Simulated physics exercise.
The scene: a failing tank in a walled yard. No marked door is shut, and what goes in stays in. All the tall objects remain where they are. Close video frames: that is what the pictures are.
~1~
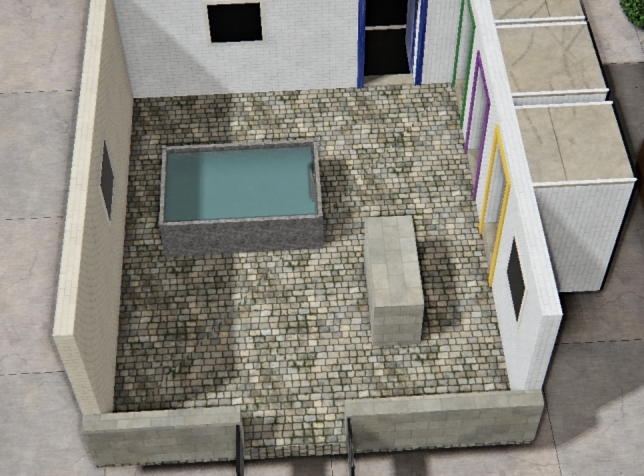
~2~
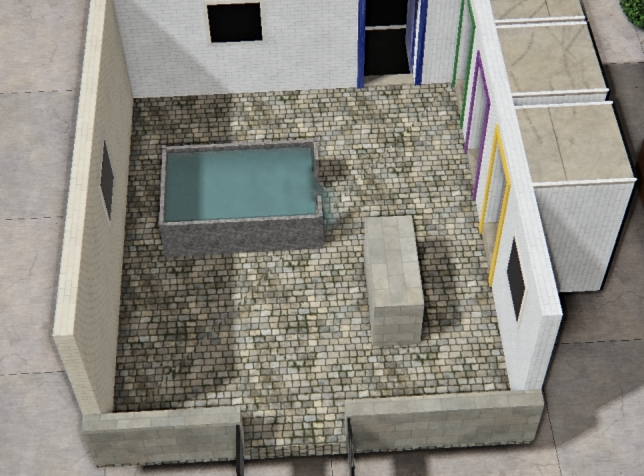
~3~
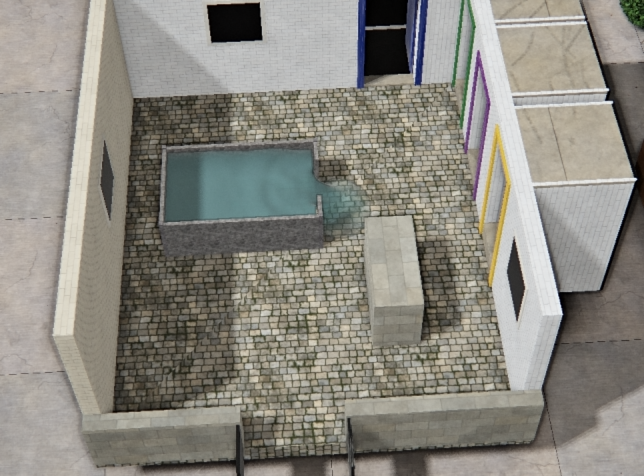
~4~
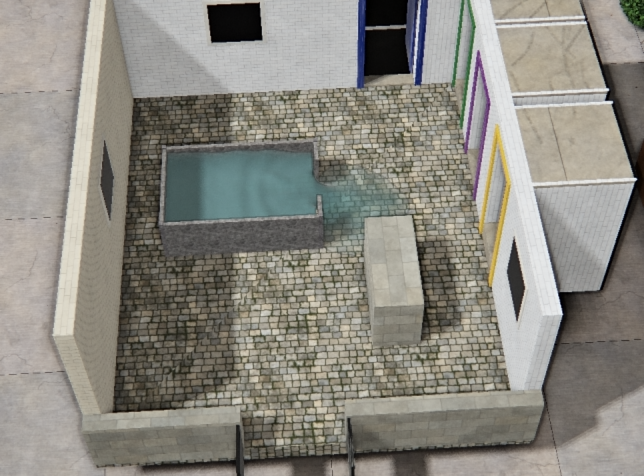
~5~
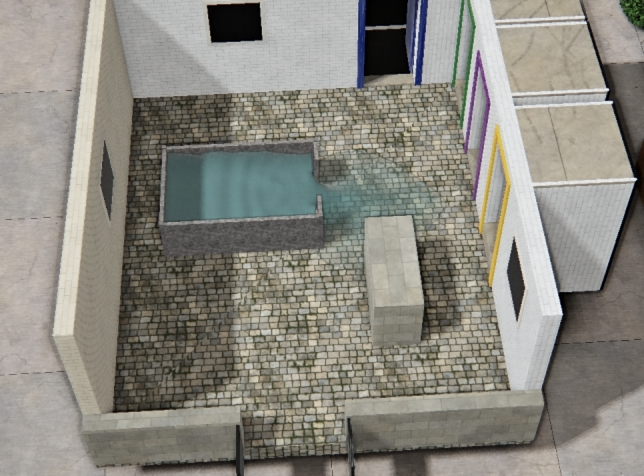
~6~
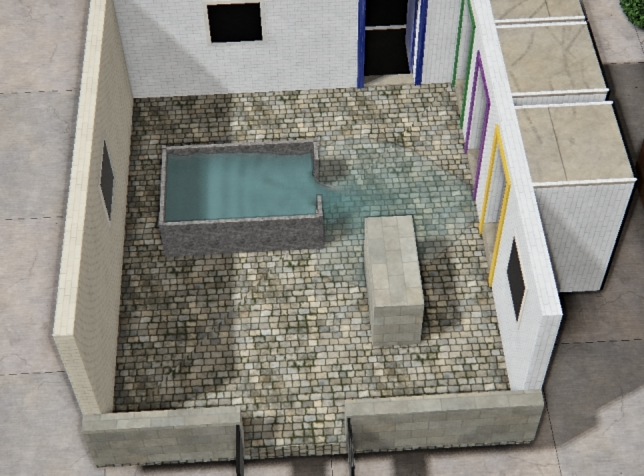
In a walled stone yard, water pours from the tank's right side and spreads rightward.
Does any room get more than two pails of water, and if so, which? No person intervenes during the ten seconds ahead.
In the end the blue door ends up over two buckets. The purple door ends up over two buckets. The green door ends up within two buckets. The yellow door ends up within two buckets.
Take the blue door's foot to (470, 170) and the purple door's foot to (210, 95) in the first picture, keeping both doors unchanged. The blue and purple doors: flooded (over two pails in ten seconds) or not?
Well, the blue one runs over, and as for the purple one, it stays within bounds.
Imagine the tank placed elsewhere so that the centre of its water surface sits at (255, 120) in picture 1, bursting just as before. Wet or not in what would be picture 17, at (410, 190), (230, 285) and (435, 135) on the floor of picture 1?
Taking the three spots in that order, I'd say drenched, then spared, then drenched.
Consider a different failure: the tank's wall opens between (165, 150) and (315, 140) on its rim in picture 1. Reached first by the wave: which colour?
The door marked blue.
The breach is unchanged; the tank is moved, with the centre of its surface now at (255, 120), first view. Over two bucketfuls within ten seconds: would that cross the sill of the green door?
Checking them one by one, the green door crosses the line.
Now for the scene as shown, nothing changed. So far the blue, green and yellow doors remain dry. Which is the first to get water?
It's the yellow-painted one.
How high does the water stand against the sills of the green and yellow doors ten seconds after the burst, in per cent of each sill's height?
Approx. 30 % followed by 20 %.
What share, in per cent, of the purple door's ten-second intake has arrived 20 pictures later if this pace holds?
I'd put it at 85 percent.
A moment on, water covers 25 % of the floor; the blue door not reached, the purple door under two buckets in, the green door not reached, the yellow door wet at the sill, nothing in.
Next, water covers 30 % of the floor; the blue door wet at the sill, nothing in, the purple door over two buckets in, the green door wet at the sill, nothing in, the yellow door wet at the sill, nothing in.
Then, water covers 40 % of the floor; the blue door under two buckets in, the purple door far over two buckets in, the green door under two buckets in, the yellow door under two buckets in.
Later, water covers 80 % of the floor; the blue door over two buckets in, the purple door far over two buckets in, the green door under two buckets in, the yellow door under two buckets in.
In the end, water covers 95 % of the floor; the blue door far over two buckets in, the purple door far over two buckets in, the green door under two buckets in, the yellow door under two buckets in.
